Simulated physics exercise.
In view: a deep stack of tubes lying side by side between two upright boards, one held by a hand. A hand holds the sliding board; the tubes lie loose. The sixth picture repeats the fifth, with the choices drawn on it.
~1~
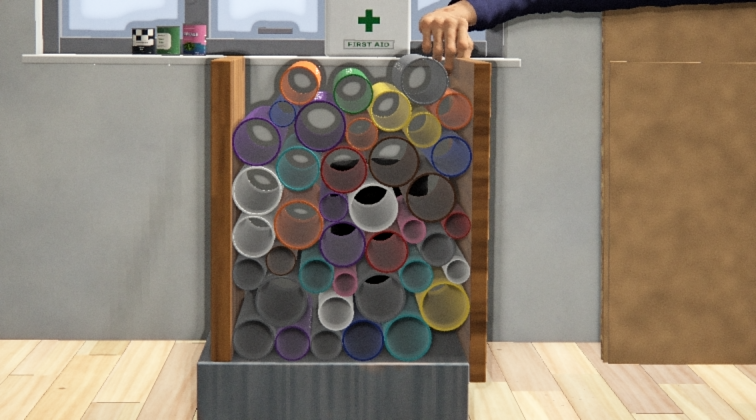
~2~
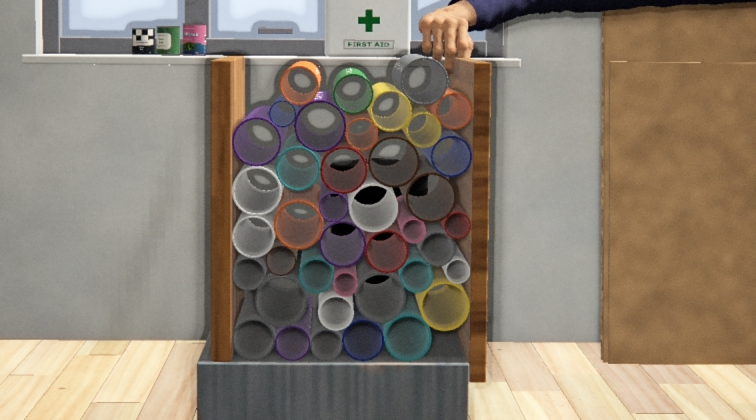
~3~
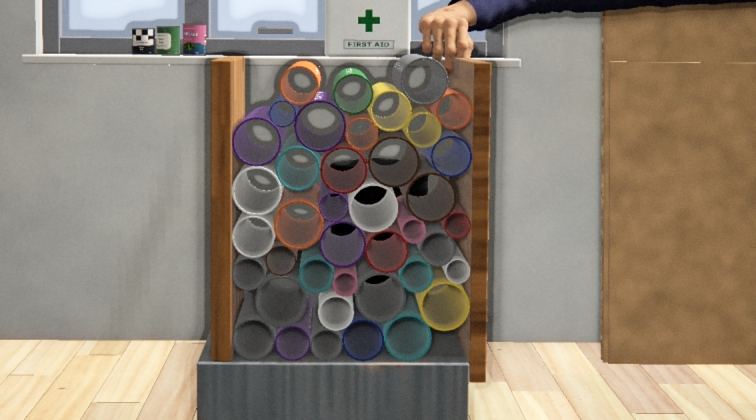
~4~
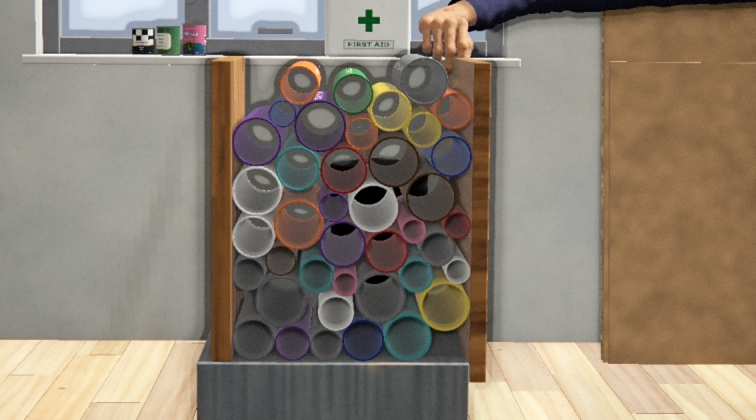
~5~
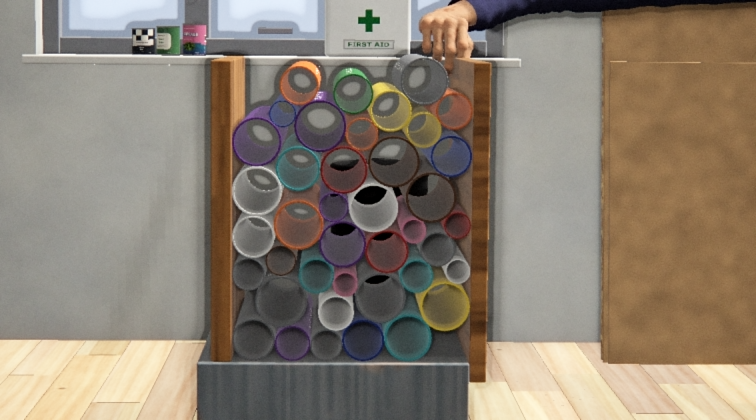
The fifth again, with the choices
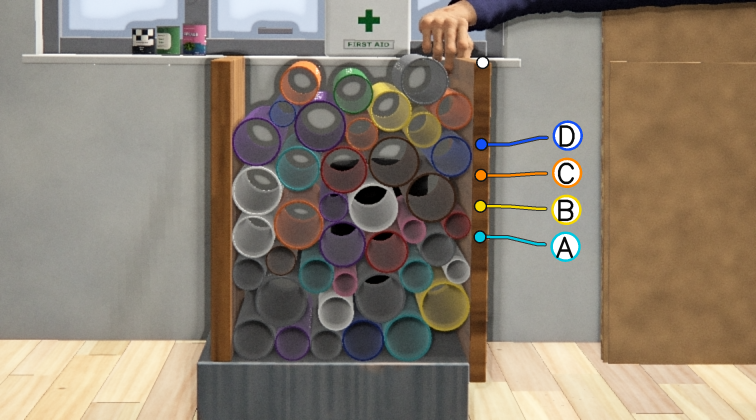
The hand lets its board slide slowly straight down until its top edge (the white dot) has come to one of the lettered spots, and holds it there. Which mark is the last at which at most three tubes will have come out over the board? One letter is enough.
At most to C.
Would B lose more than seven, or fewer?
Fewer than seven.
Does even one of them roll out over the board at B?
Yes.
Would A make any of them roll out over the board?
Yes, at A.
On the marked copy, A at (480, 237); B at (480, 206); C at (481, 175); D at (481, 145); the white dot at (483, 62).
Following C. Soon after the start, top of the board (473, 116).
Later, top of the board (472, 174).
In the end, top of the board (472, 175), two out over the board.
As for the rest, A more than three out over the board; B more than three out over the board; D two out over the board.
